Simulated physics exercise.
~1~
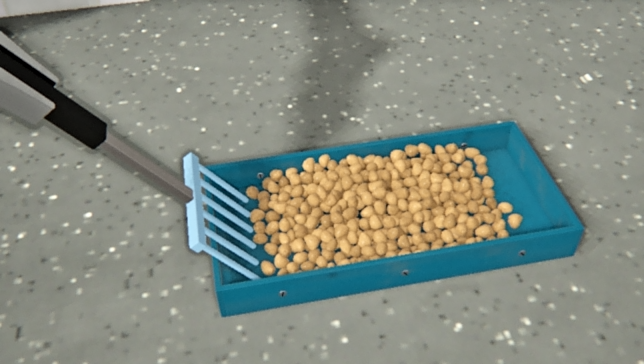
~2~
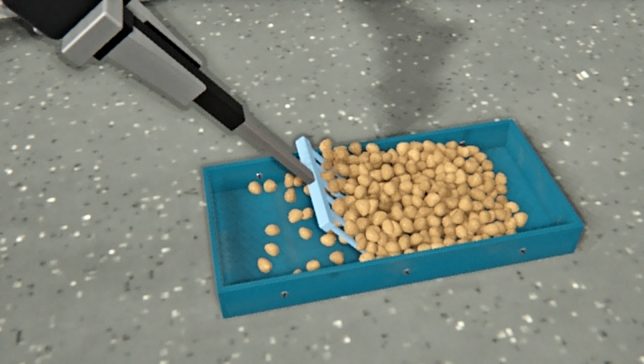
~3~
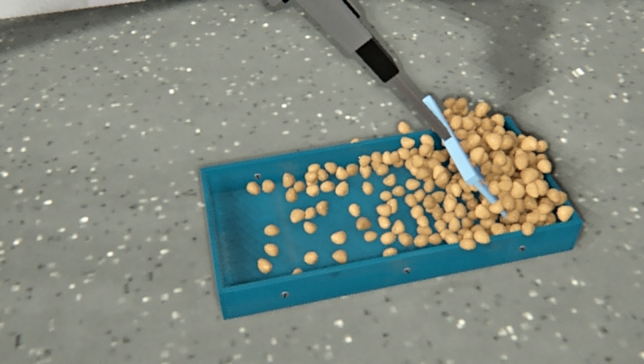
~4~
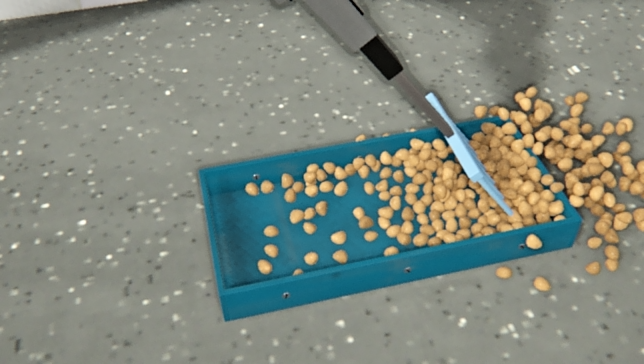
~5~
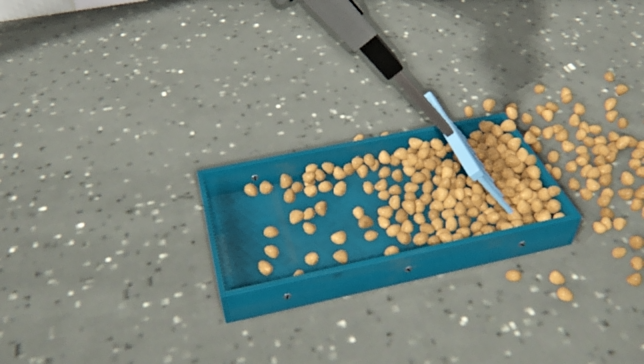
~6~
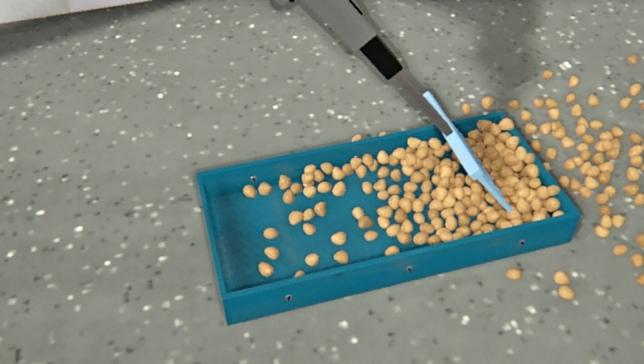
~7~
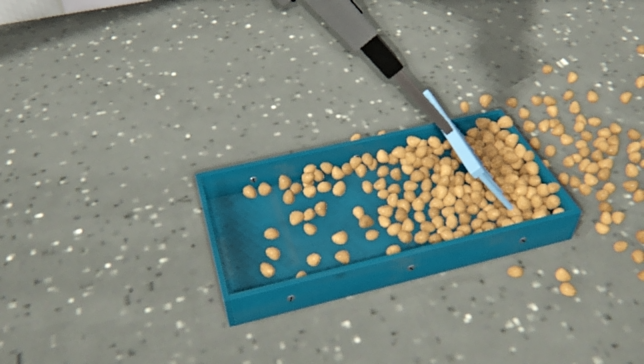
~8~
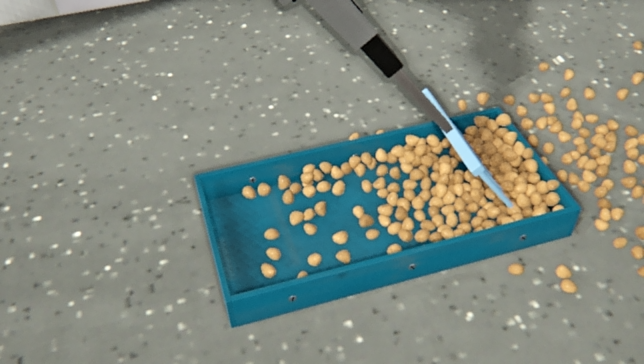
A robot arm's light blue fork pushes dried beans right, spilling many over the blue trough's end.
